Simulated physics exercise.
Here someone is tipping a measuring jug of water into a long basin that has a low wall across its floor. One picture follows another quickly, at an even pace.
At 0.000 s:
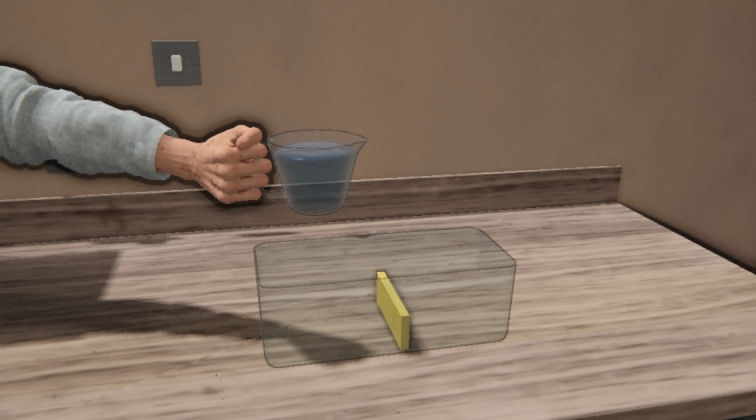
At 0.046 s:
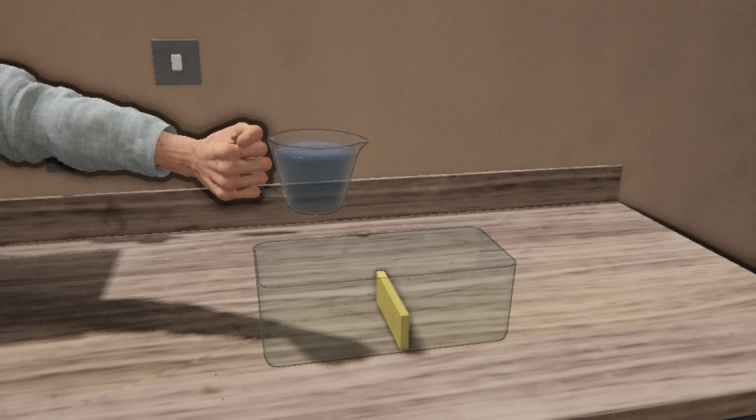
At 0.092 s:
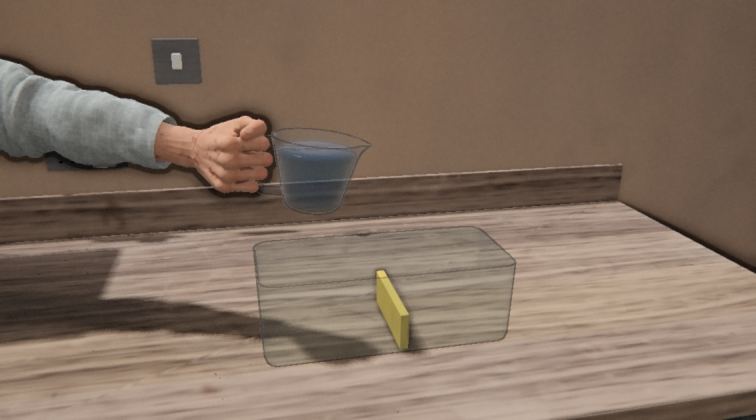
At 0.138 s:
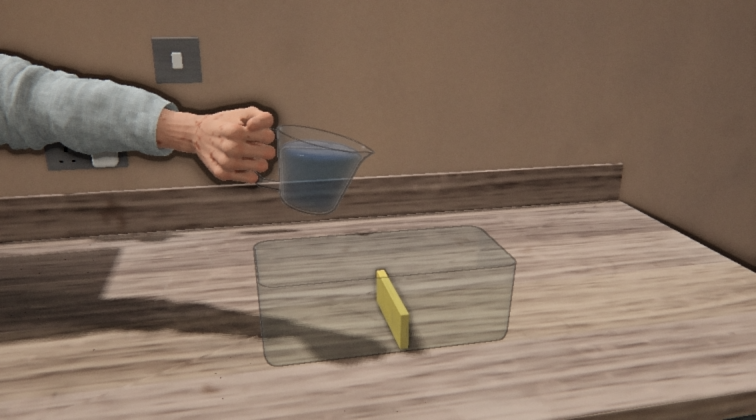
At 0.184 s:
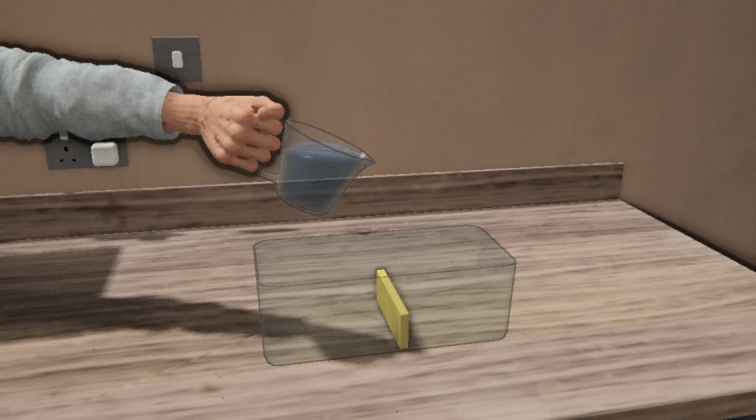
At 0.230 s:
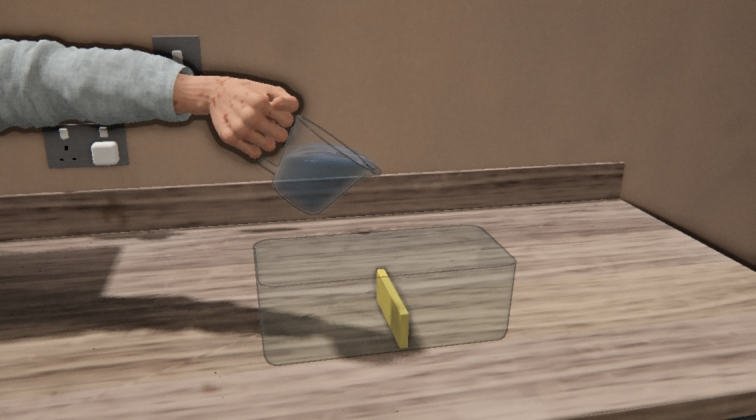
Hand in a grey-blue sleeve tilting a clear jug of blue water rightward above a transparent basin with a low yellow wall.
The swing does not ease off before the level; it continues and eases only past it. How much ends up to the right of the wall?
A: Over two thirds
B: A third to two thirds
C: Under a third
B, A third to two thirds.
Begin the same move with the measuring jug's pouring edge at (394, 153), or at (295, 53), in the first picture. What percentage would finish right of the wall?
75 %, 5 %.
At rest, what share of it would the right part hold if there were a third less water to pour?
It comes to 20 per cent or so.
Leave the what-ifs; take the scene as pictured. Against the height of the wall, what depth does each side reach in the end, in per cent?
About 20 left, about 20 right.
Then, 0.49 s in, the tilt is 106° and 23 per cent is still to pour, 13 is left of the wall and 39 right of it.
Then, 0.68 s in, the tilt is 115° and 0 per cent is still to pour, 51 is left of the wall and 45 right of it.
Then, 0.88 s in, the tilt is 115° and 0 per cent is still to pour, 51 is left of the wall and 46 right of it.
Then, 1.10 s in, the tilt is 115° and 0 per cent is still to pour, 52 is left of the wall and 46 right of it.
Finally, 52 per cent lies left of the wall, 46 right of it and 2 outside.
